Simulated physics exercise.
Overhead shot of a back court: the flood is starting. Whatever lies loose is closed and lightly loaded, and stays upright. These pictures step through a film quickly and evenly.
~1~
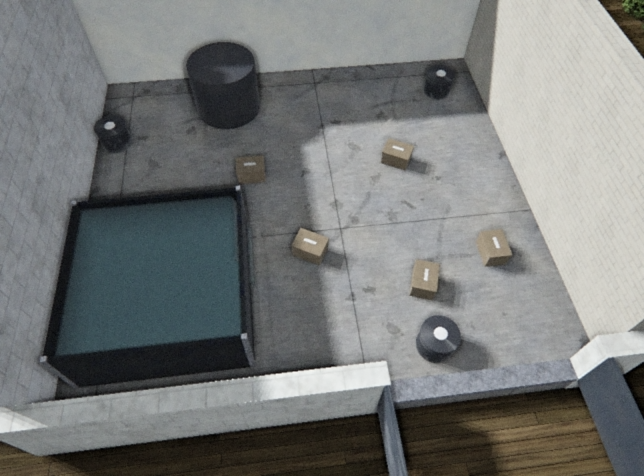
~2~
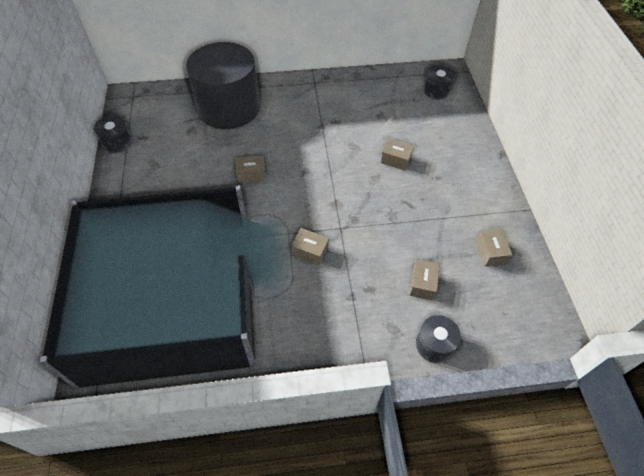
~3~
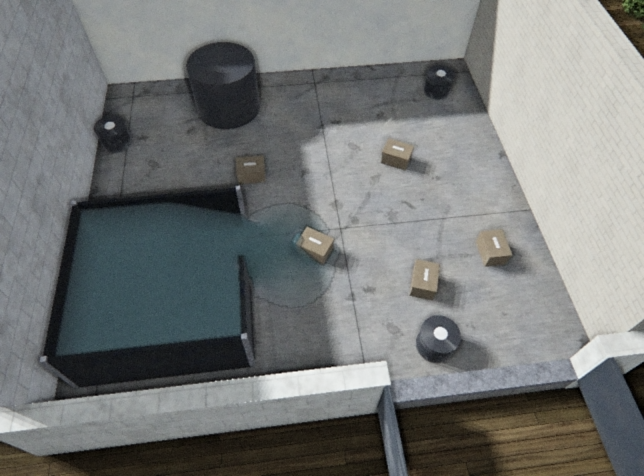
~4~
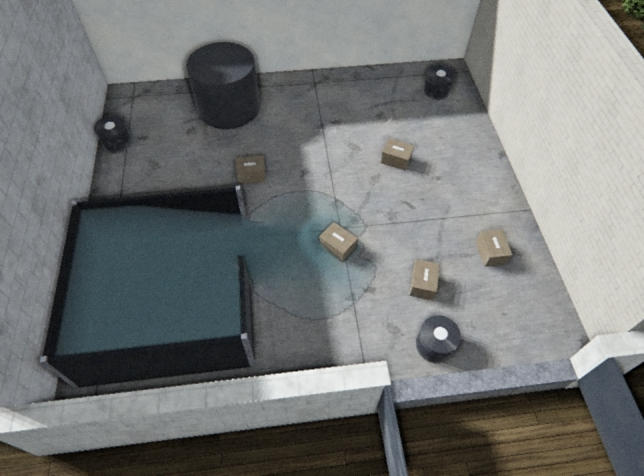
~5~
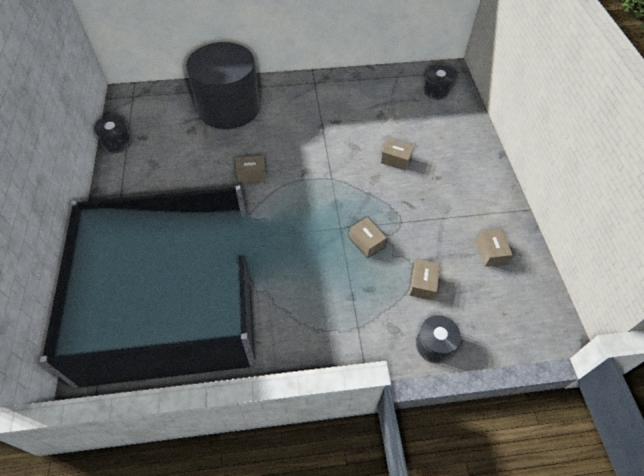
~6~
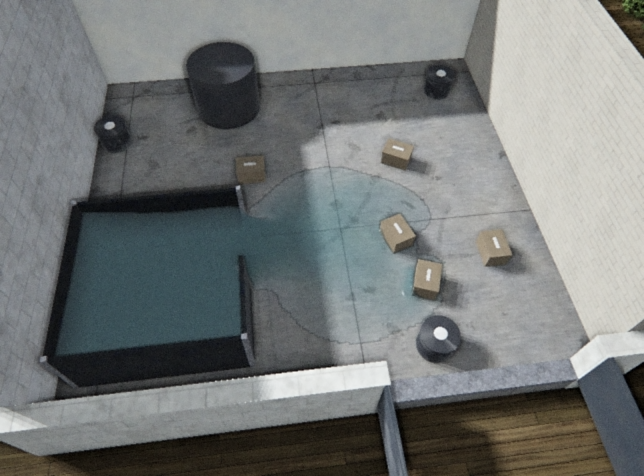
Water pouring from a gap in a dark-walled tank, spreading across a concrete court and pushing one small box to the right.
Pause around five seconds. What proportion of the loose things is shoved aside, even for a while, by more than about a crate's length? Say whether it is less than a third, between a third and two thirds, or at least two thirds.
It is at least two thirds.
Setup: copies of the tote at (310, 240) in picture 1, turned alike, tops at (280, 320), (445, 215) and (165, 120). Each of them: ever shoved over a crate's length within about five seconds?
In that order: Less than that, that far or more, no.
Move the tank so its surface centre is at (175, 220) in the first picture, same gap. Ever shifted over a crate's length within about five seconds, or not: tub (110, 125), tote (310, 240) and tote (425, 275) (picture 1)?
Item one not displaced far, item two not displaced far, item three travelled far enough.
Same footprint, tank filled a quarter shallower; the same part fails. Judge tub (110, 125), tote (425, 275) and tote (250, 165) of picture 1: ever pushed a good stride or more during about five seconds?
Answers in the order asked: Stayed within the threshold, went past the threshold, stayed within the threshold.
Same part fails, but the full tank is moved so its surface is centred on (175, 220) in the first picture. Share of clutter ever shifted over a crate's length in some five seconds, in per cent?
Close to 60 in a hundred.
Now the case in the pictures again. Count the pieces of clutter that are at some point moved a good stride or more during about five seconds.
Number: 6.
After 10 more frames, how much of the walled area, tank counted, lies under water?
My answer would be close to 65 per cent.
A moment on, 1 of 8 are well off their spots; 0 afloat.
Next, 5 of 8 are well off their spots; 3 afloat.
Later, 6 of 8 are well off their spots; 4 afloat.
In the end, 6 of 8 are well off their spots, and 6 have been at some point; 3 afloat.
